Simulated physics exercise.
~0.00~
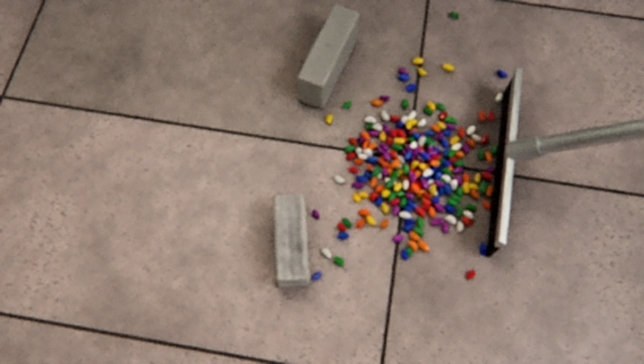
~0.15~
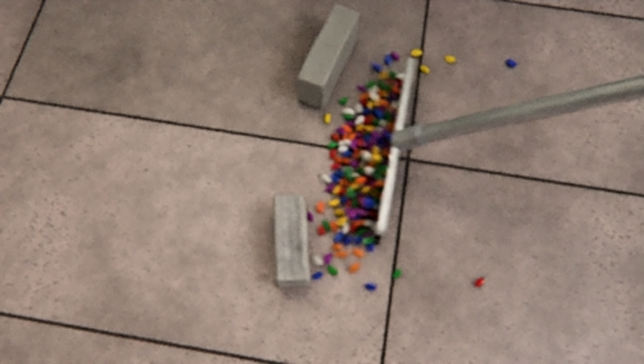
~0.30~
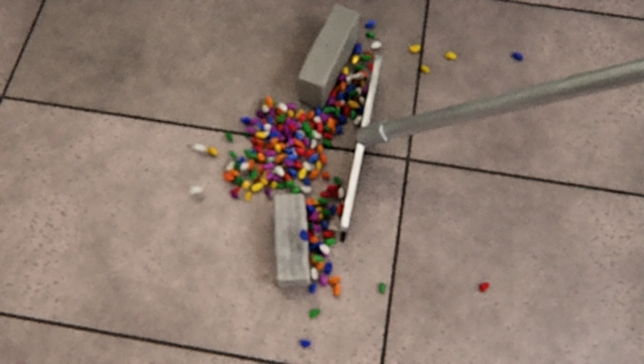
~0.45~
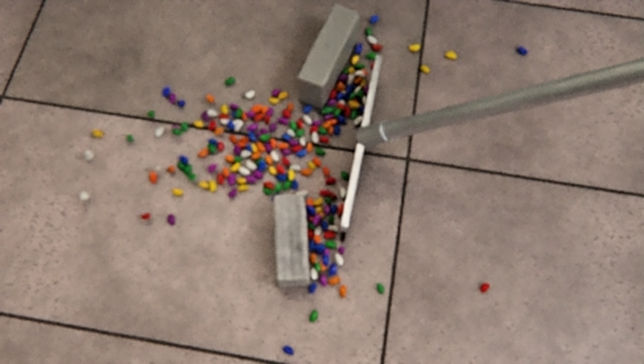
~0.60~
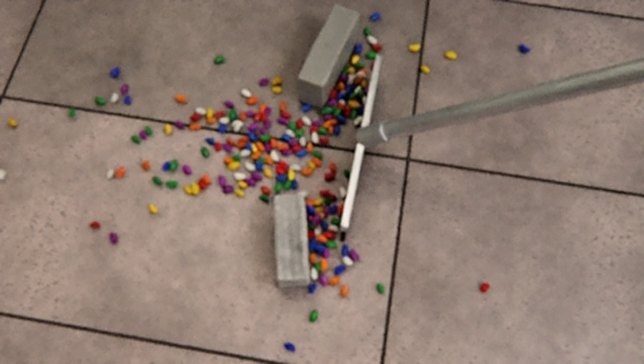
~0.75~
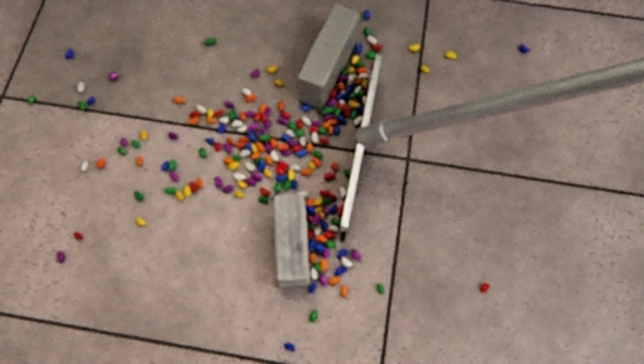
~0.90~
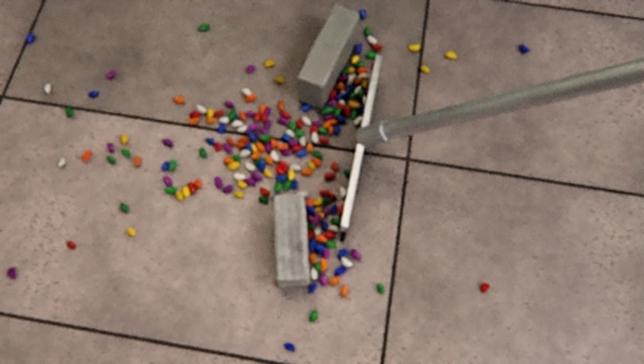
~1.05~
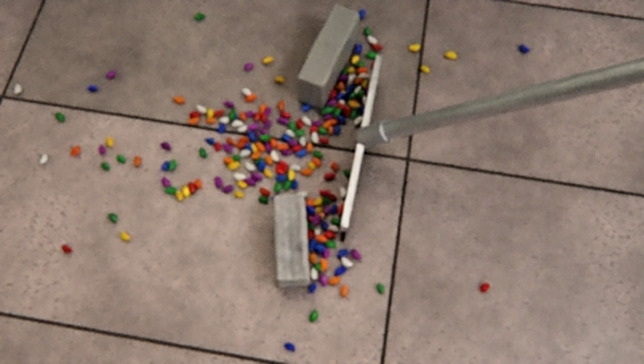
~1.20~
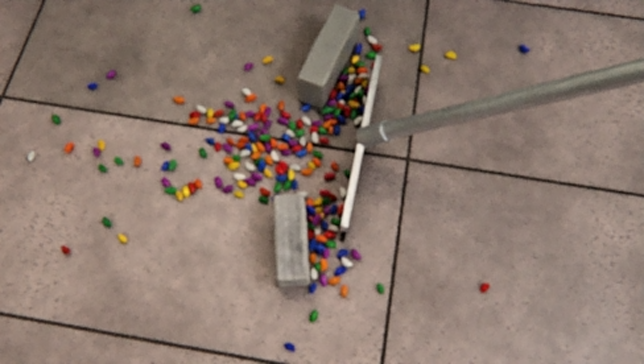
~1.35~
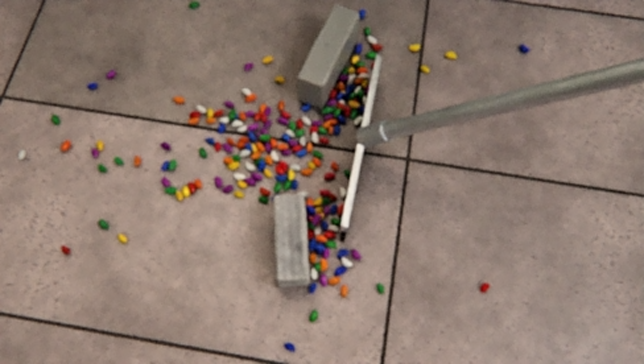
Squeegee pushing colourful jelly beans left against two grey blocks, then stopping as many scatter through the gap and others stay trapped.
